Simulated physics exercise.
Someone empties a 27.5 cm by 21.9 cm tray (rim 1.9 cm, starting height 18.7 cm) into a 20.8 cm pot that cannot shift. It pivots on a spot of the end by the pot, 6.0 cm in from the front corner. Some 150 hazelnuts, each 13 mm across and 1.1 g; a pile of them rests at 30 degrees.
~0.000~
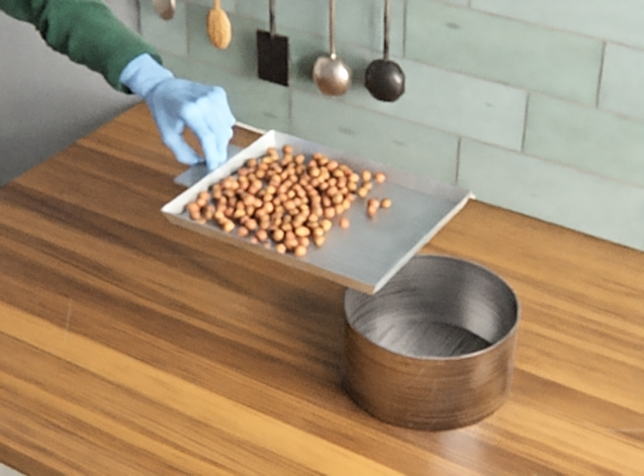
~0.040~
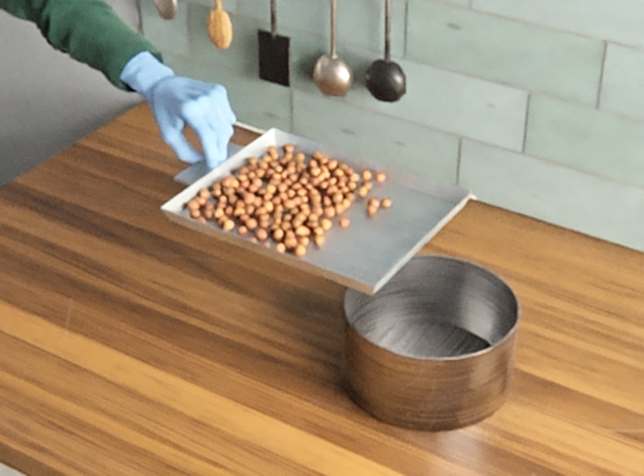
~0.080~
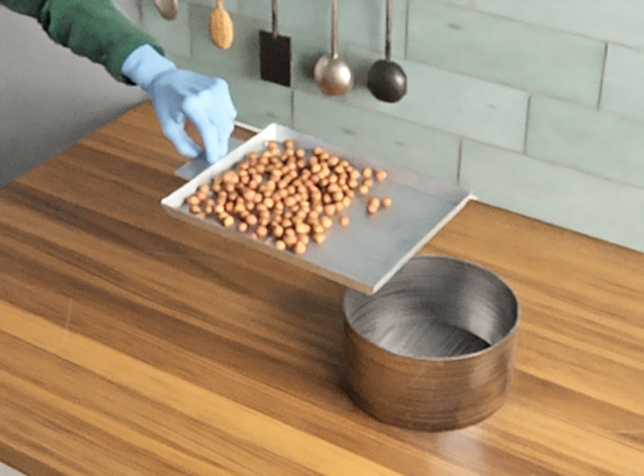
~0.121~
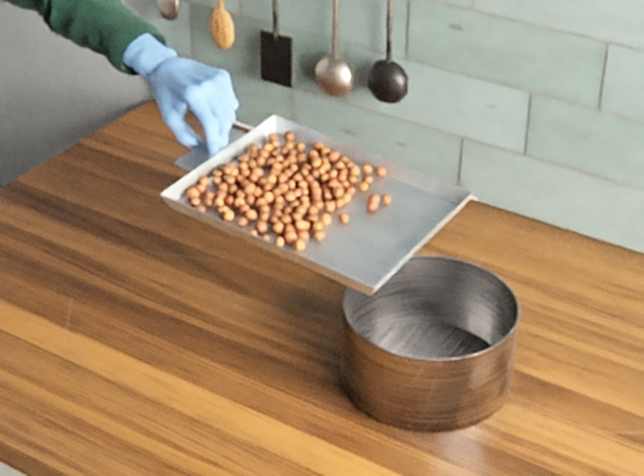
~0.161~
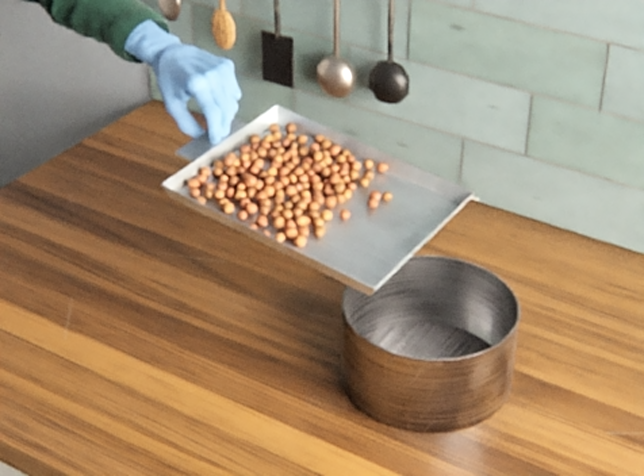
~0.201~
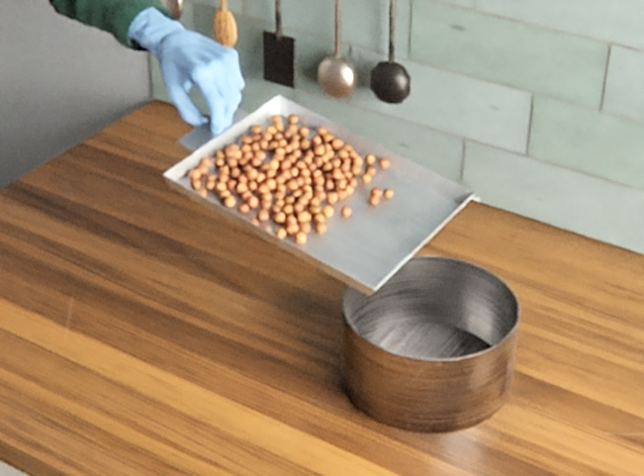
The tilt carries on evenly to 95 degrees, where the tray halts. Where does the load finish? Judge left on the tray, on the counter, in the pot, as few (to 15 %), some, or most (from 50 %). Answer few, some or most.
Tray few, counter some, pot most.
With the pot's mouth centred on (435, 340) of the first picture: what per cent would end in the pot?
Some 85 per cent.
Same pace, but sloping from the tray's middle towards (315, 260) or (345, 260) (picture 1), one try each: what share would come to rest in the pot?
Some 5 and 15 per cent.
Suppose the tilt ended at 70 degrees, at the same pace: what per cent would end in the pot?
It would be near 70 per cent.
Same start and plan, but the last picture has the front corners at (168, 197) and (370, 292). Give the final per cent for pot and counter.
Pot 5, counter 95.
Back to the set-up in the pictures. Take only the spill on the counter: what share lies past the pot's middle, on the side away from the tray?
Roughly 90 per cent.
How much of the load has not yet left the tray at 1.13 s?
Roughly 45 per cent.
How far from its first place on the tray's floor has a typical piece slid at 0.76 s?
About 18 cm.
After 0.76 s, tilt 51 degrees; the tray holds 75 %, the pot 0 %.
Then, at 1.13 s, tilt 77 degrees; the tray holds 45 %, the pot 35 %.
Then, at 1.59 s, tilt 95 degrees; the tray holds 0 %, the pot 75 %.
At rest (2.3 s), tray 0 %, counter 25 %, pot 75 %.
